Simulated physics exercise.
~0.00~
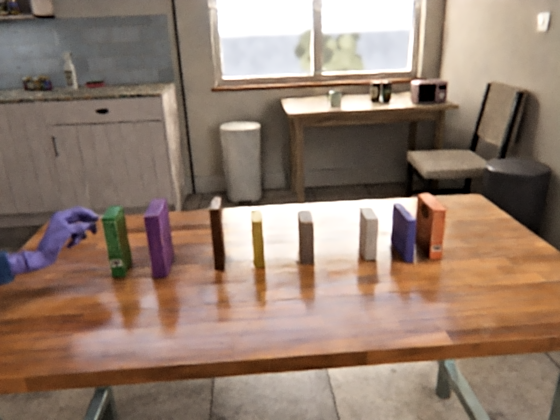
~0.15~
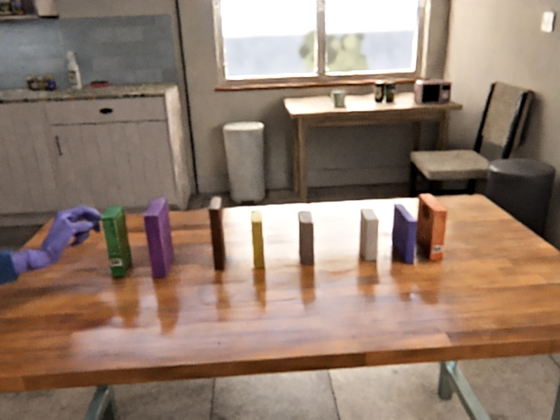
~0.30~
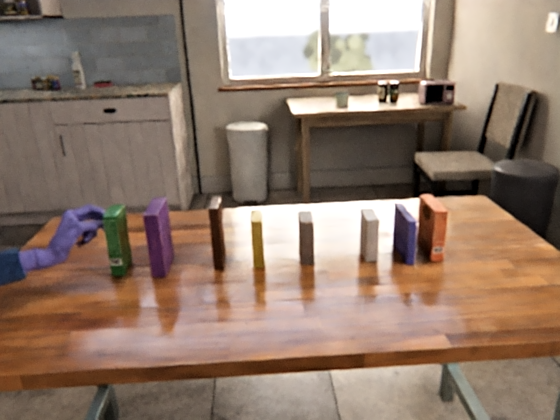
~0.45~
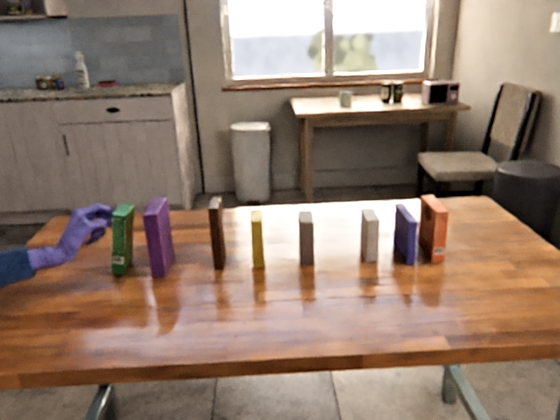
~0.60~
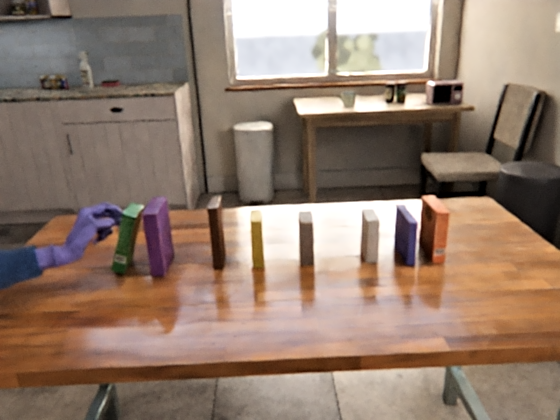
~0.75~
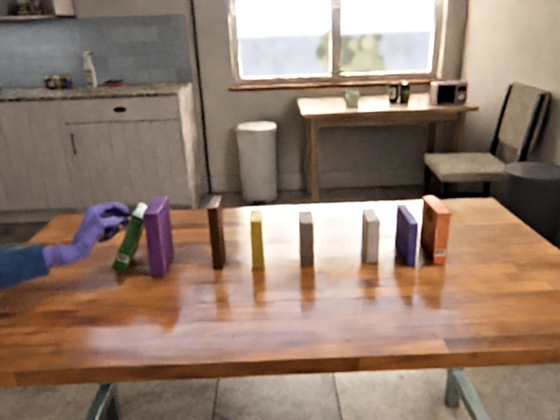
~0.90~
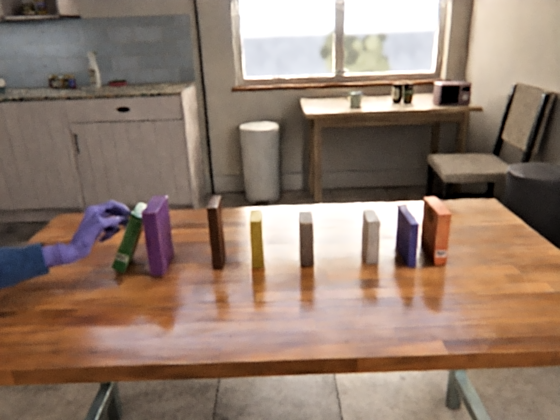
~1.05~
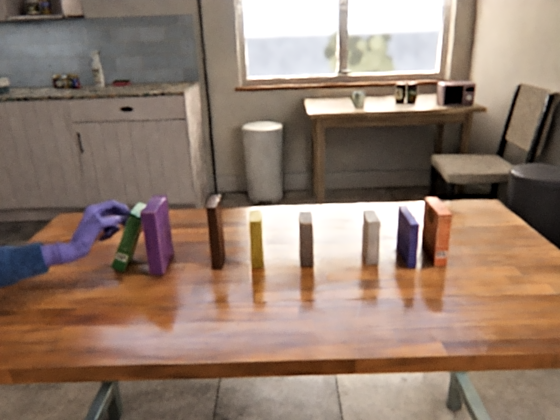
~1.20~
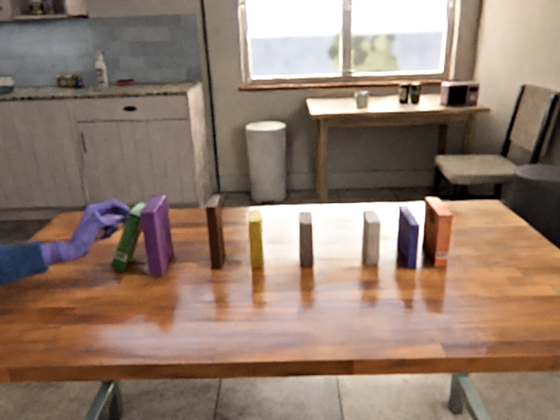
The green packet, pushed by a gloved hand, tips right and rests leaning against the purple block.
